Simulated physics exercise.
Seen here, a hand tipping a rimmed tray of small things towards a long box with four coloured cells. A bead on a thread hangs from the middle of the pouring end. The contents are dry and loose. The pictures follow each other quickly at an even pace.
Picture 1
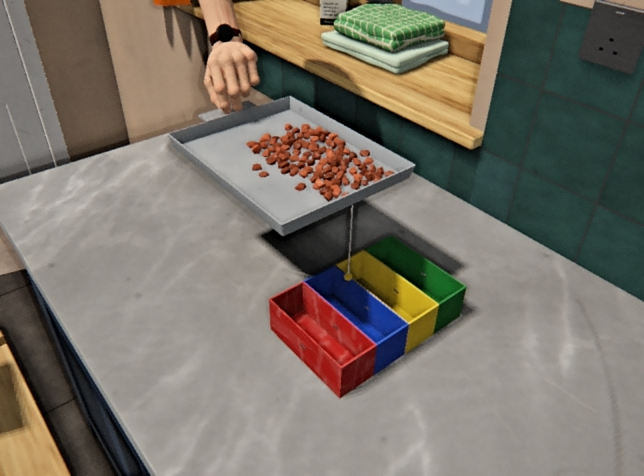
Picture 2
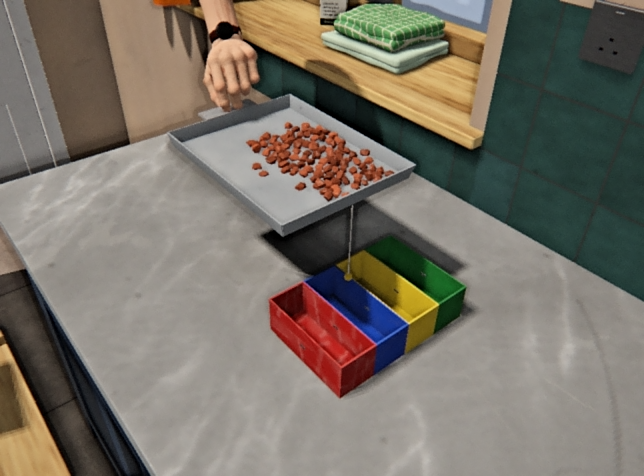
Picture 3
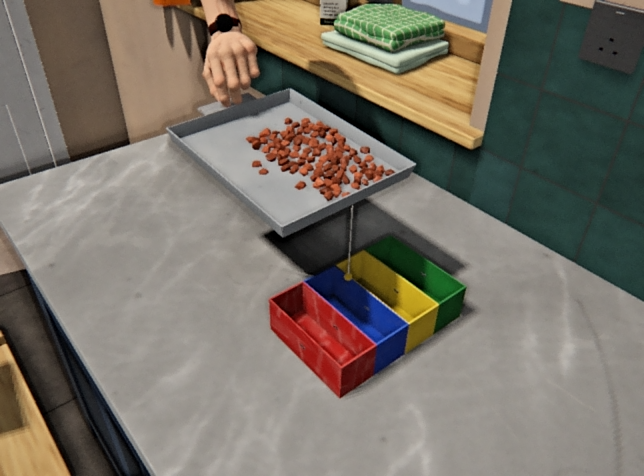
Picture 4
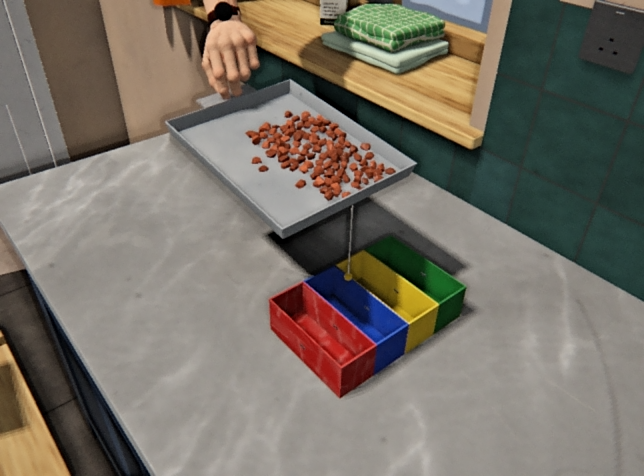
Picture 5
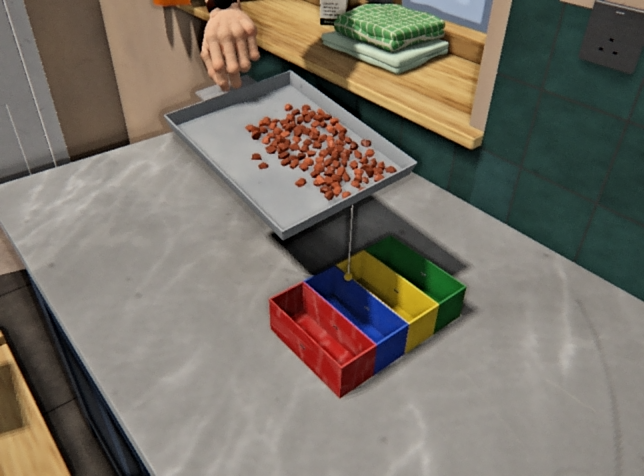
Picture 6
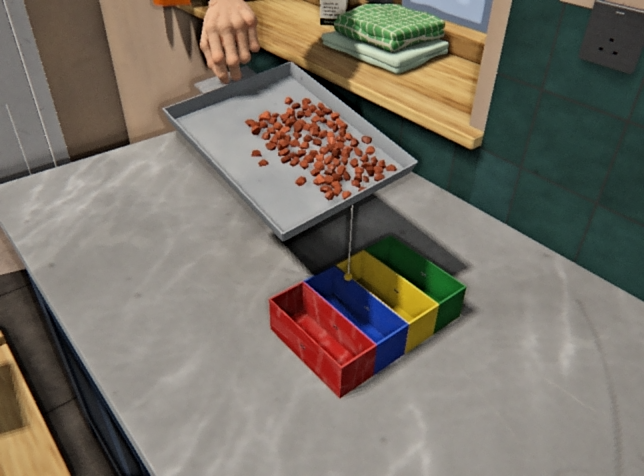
Above a grey counter, a hand slowly raises the back of a tray of reddish bits.
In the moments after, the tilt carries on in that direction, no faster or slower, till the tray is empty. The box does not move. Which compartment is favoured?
The red one ends fullest.
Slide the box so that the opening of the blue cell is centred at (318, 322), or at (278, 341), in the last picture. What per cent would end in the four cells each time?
The first gives 100 %, the second 90 %.
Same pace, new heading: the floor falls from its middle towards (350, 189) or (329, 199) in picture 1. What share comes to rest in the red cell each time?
The first gives 0 %, the second 20 %.
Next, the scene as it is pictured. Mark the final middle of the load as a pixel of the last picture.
At about (319, 348).
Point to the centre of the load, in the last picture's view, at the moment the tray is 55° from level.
Roughly at (324, 188).
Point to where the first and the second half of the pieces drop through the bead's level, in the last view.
Around (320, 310) and then (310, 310).
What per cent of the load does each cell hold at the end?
In per cent, red cell 50, blue cell 20, yellow cell 0 and green cell 0.
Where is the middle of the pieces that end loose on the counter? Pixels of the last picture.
Near (278, 388).
Soon, tray tipped steeply; all on the tray.
A while on, tray tipped right over; about half on the tray; about a quarter in the red cell; a small part in the blue cell; about a third falling or outside the box.
Towards the end, tray tipped past a quarter turn; about half in the red cell; about a quarter in the blue cell; a stray few in the yellow cell; about a quarter falling or outside the box.
Finally, tray tipped past a quarter turn; about half in the red cell; about a quarter in the blue cell; a stray few in the yellow cell; none in the green cell; about a quarter outside the box.
